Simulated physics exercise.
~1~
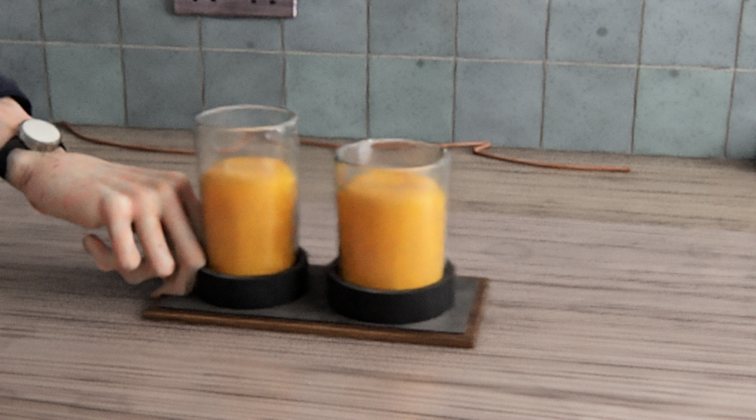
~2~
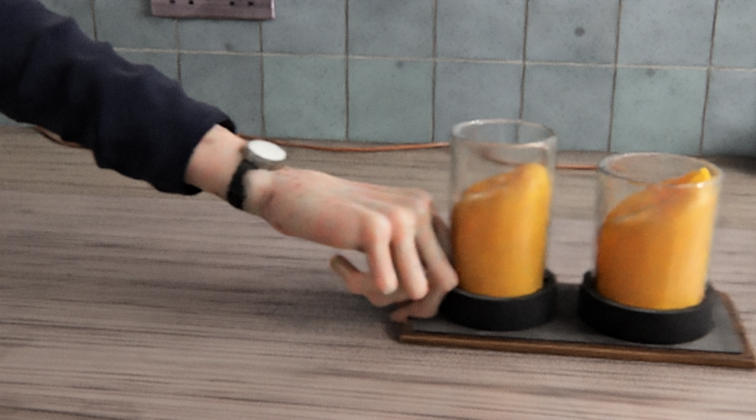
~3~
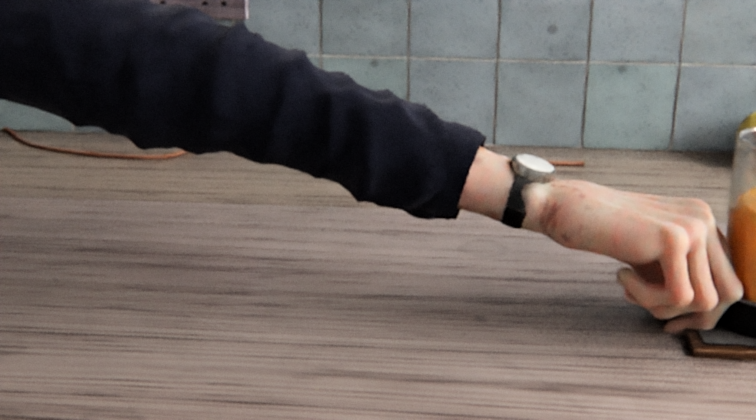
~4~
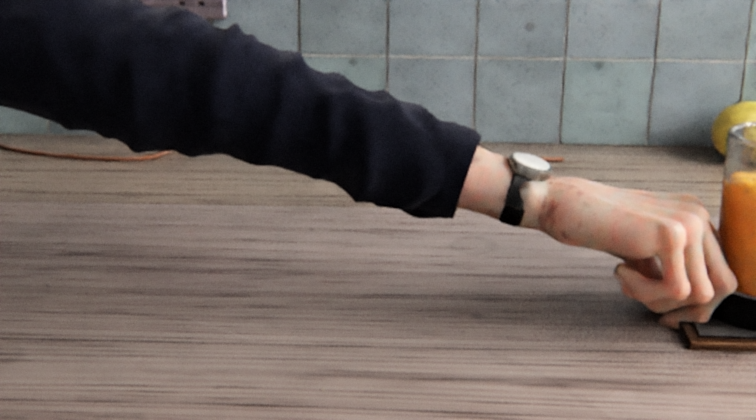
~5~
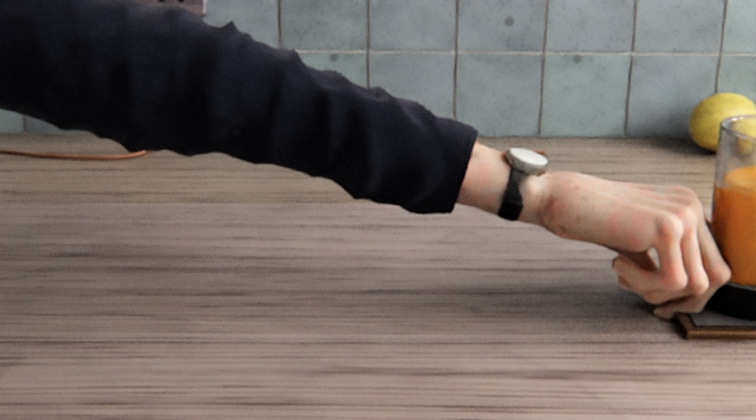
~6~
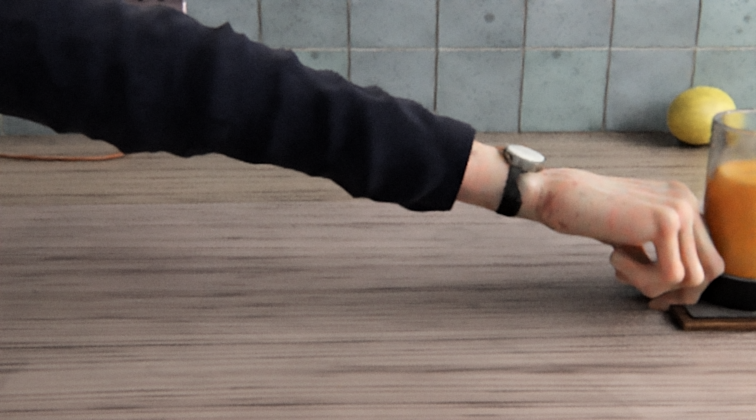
A hand in a dark sleeve and wristwatch pushed a tray holding two glasses of orange juice to the right across a wooden counter, the juice tilting as it went, until the tray was partly out of view and the juice looked level again.
